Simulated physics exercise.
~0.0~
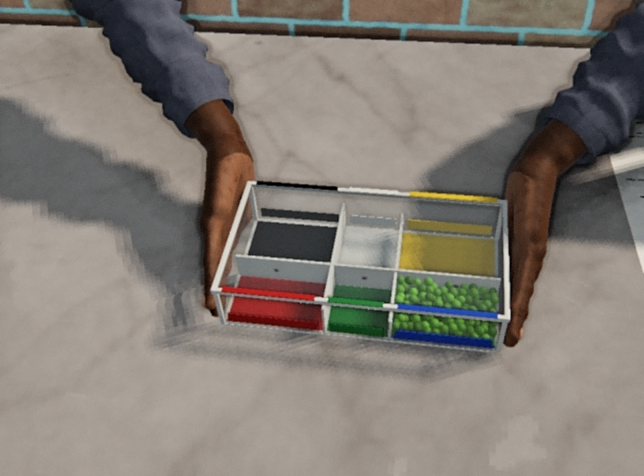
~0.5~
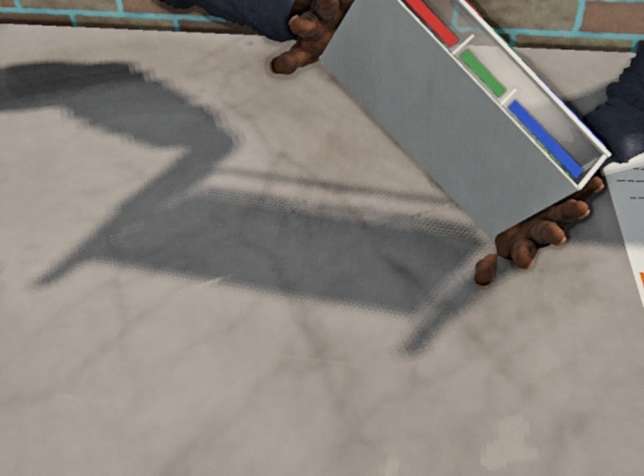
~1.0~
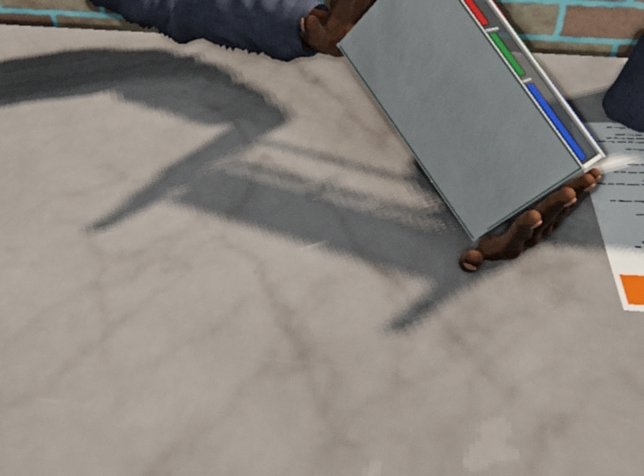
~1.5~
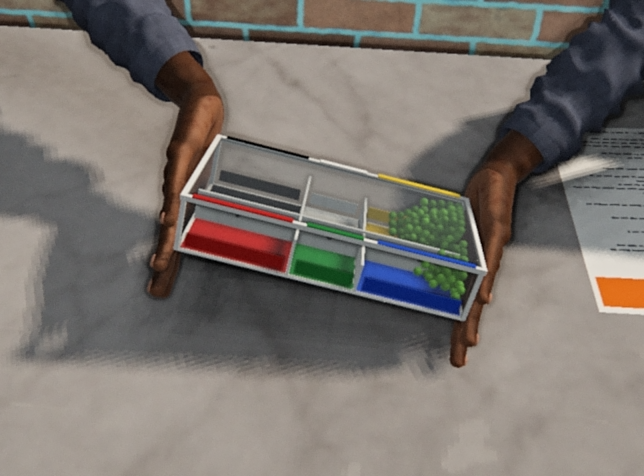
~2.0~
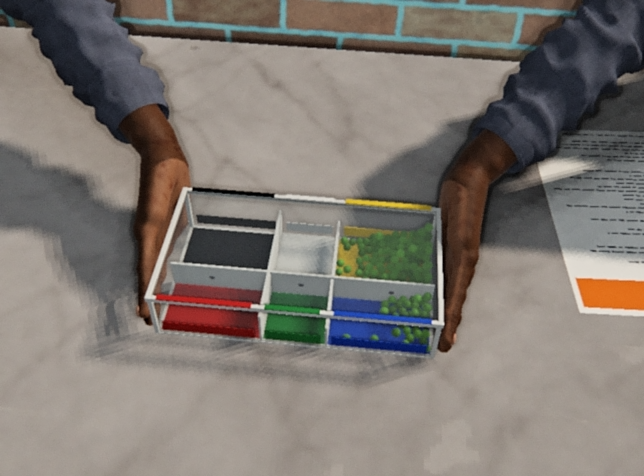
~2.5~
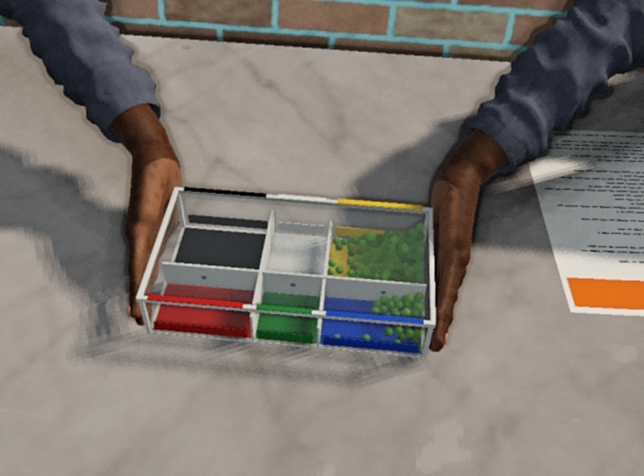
Hands tilting a lidded, six-compartment box of green peas steeply and setting it flat, peas ending mostly in yellow, some in blue.
